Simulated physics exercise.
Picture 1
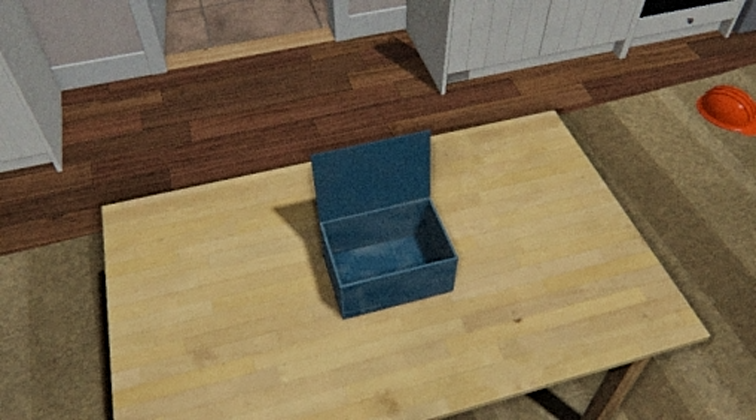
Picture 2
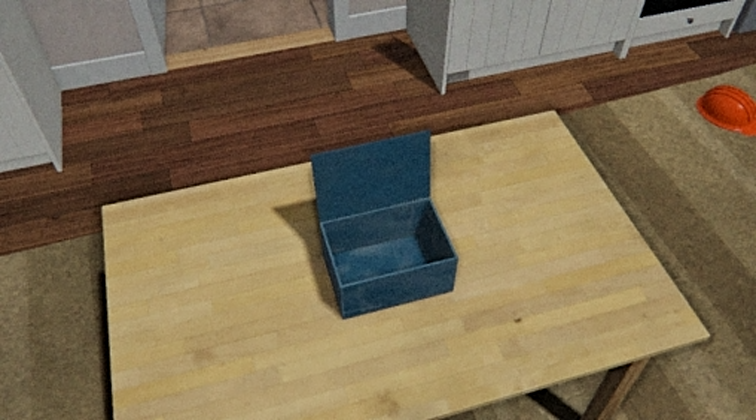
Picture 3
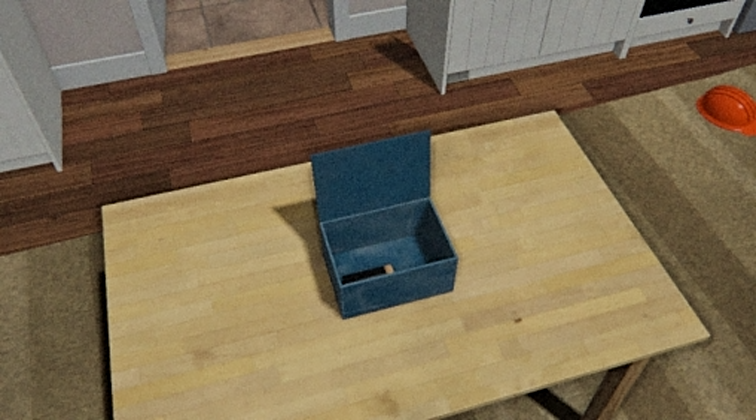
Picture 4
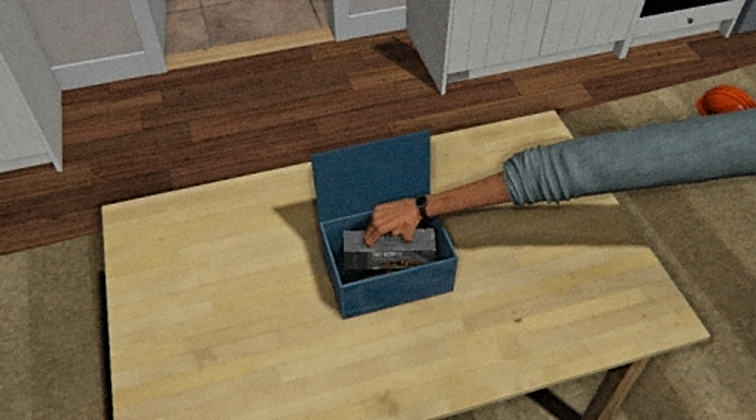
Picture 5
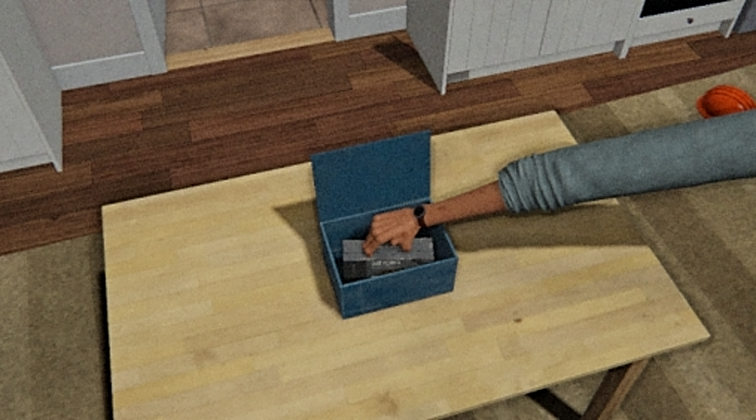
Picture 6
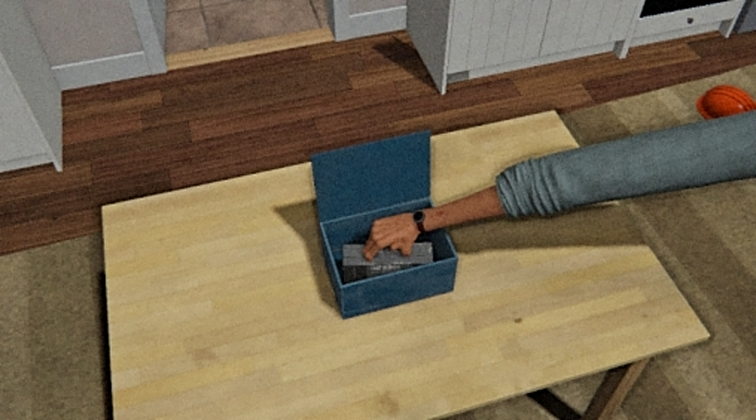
A hand lowers a grey carton into an open blue box on a wooden table.
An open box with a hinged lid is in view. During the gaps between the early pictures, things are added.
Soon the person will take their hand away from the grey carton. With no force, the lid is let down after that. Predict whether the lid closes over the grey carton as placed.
Basically the lid makes it down.
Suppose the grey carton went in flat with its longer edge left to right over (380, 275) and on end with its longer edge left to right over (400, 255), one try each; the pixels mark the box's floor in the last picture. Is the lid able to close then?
With the first placement the lid lies closed; with the second it is kept from closing.
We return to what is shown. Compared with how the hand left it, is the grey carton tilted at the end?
After all that, it finishes out of line.
Then, 1.20 s later than the last frame, lid starting down; grey carton tilted by 58° near (389, 277); black shaker moved well along.
Then, 1.80 s later than the last frame, lid 41° above the rim; grey carton tilted by 62° near (389, 277); black shaker moved well along.
When it is over, lid shut; lying over in the box, grey carton; moved from the start, black shaker. End places, in pixels of the last picture, grey carton near (390, 283).
